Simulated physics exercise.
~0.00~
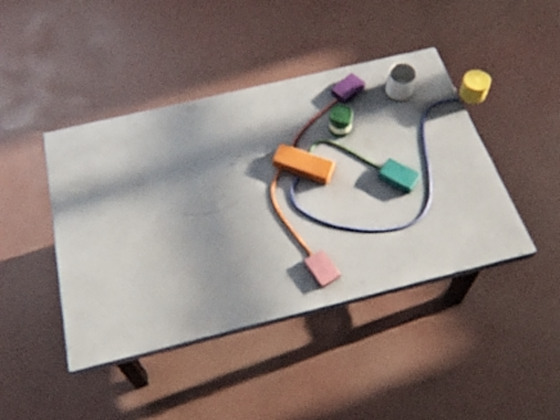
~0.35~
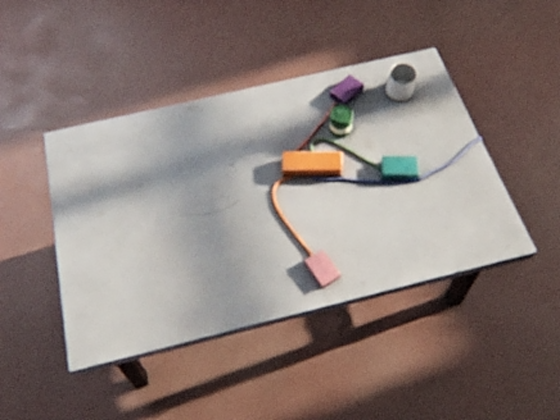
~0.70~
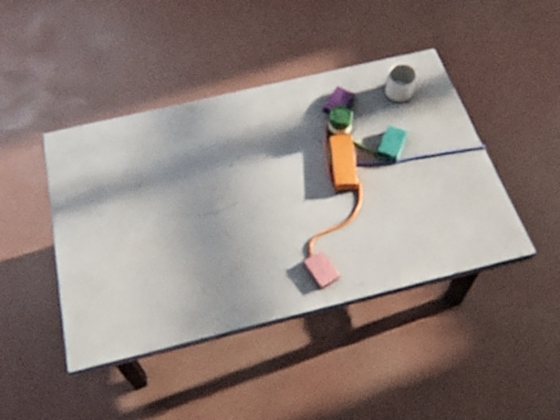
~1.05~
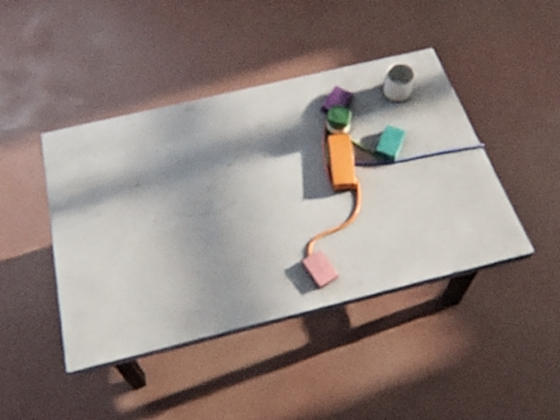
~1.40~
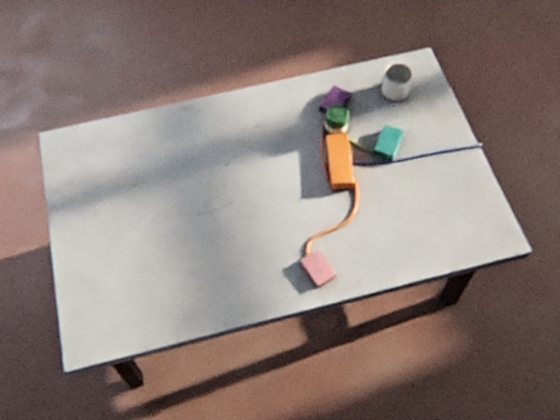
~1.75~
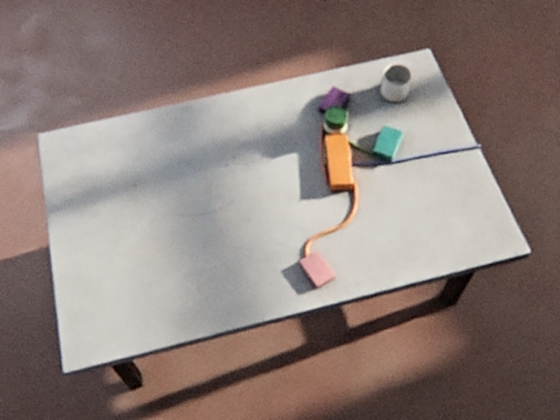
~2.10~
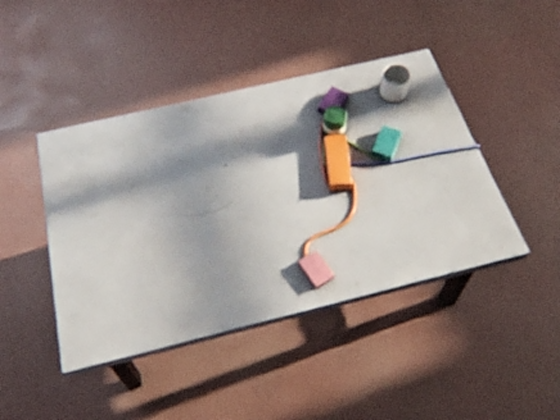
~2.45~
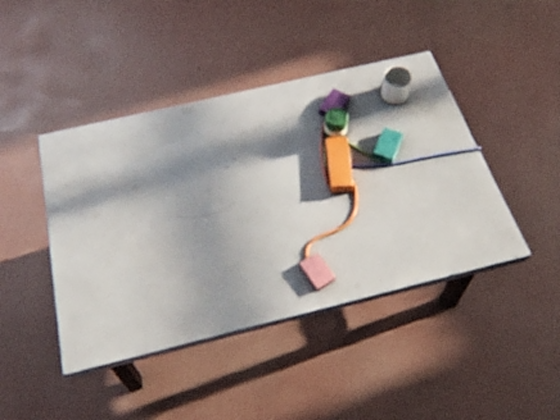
On a pale lab table seen from above at a slant, an orange strip joins cables running to a purple phone, a pink drive, a teal charger and a yellow speaker at the right edge. A white mug and a green canister stand near the back. The yellow speaker drops out of sight over the right edge, drawing its blue cable taut. The orange strip shifts right and turns lengthwise, while the teal charger slides up and the purple phone shifts slightly toward the canister. Everything then rests, with the blue cable stretched to the edge and the speaker unseen.
